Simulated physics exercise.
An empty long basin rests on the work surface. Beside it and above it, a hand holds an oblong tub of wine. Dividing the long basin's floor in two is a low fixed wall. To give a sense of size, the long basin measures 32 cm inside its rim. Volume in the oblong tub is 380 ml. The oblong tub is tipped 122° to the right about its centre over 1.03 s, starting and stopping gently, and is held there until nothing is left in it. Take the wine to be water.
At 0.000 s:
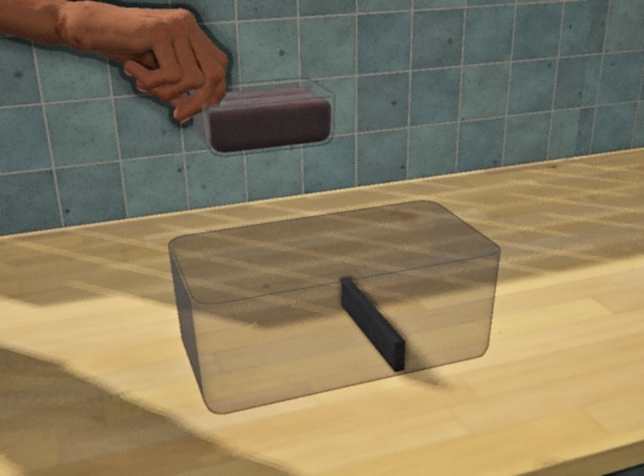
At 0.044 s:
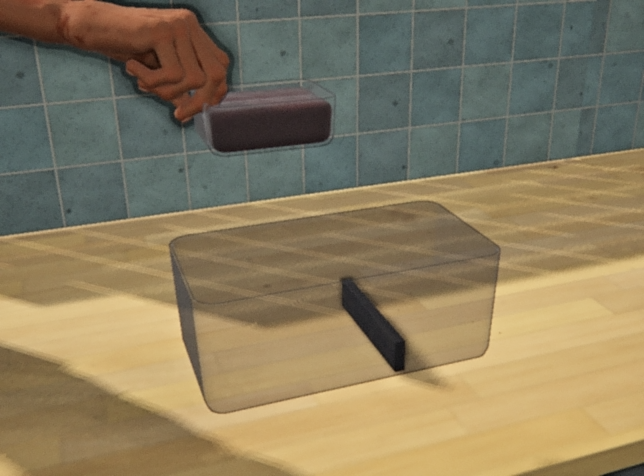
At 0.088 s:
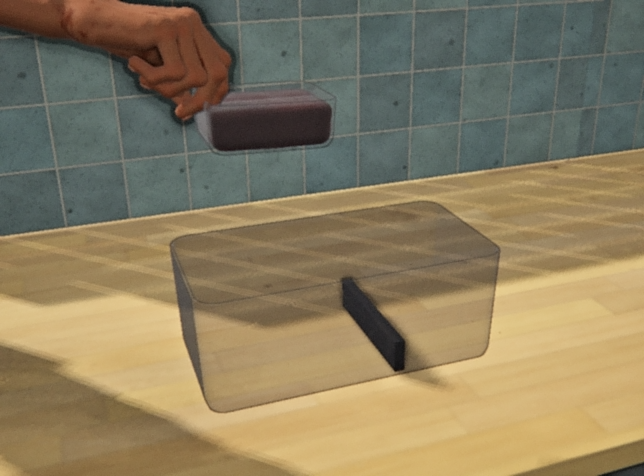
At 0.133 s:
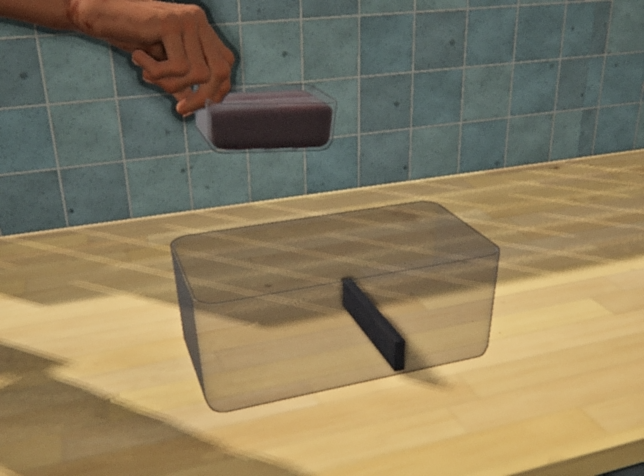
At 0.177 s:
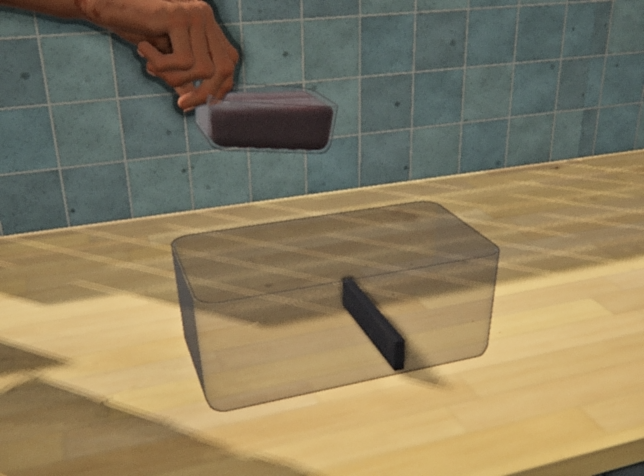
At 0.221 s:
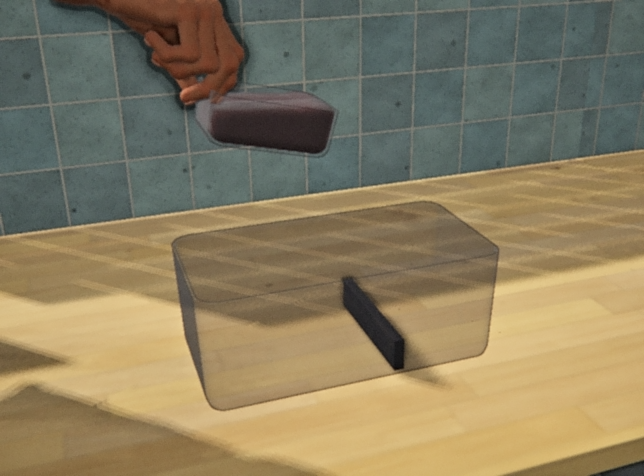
A hand slowly tilting a small clear tub of dark wine to the right above an empty transparent basin on a wooden worktop.
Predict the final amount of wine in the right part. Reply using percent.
The right part ends with roughly 68 per cent.
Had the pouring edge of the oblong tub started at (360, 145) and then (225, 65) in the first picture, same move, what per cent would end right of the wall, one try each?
It comes to 80 per cent, and then 5 per cent.
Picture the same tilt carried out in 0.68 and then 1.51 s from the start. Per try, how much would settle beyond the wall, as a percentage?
I'd expect close to 60 per cent and then close to 65 per cent.
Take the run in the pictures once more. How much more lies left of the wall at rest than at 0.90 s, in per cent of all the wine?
Near 4 in a hundred.
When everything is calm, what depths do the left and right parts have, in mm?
About 4 mm left, about 16 mm right.
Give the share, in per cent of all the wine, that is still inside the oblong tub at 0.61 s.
Portion remaining: Approx. 16 per cent.
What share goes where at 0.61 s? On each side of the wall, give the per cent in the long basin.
Left about 4, right about 34.
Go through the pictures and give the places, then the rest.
In the first frame, tilt 0°; pouring edge (322, 89); surface from (199, 105) to (318, 94); the long basin's rim runs from (180, 272) to (466, 225); the wall's top is at (371, 309).
In the second frame, tilt 1°; pouring edge (322, 90); surface from (201, 105) to (318, 95).
In the third frame, tilt 2°; pouring edge (323, 92); surface from (201, 105) to (319, 95).
In the fourth frame, tilt 5°; pouring edge (324, 95); surface from (203, 105) to (319, 97).
In the fifth frame, tilt 9°; pouring edge (325, 100); surface from (203, 104) to (321, 97).
In the sixth frame, tilt 13°; pouring edge (325, 105); surface from (204, 104) to (323, 99).
Then, 0.61 s in, the tilt is 79° and 17 per cent is still to pour, 4 is left of the wall and 34 right of it.
Then, 0.90 s in, the tilt is 117° and 1 per cent is still to pour, 28 is left of the wall and 67 right of it.
Then, 1.20 s in, the tilt is 122° and 0 per cent is still to pour, 31 is left of the wall and 68 right of it.
Then, 1.53 s in, the tilt is 122° and 0 per cent is still to pour, 32 is left of the wall and 68 right of it.
Finally, 32 per cent lies left of the wall, 68 right of it and 1 outside.
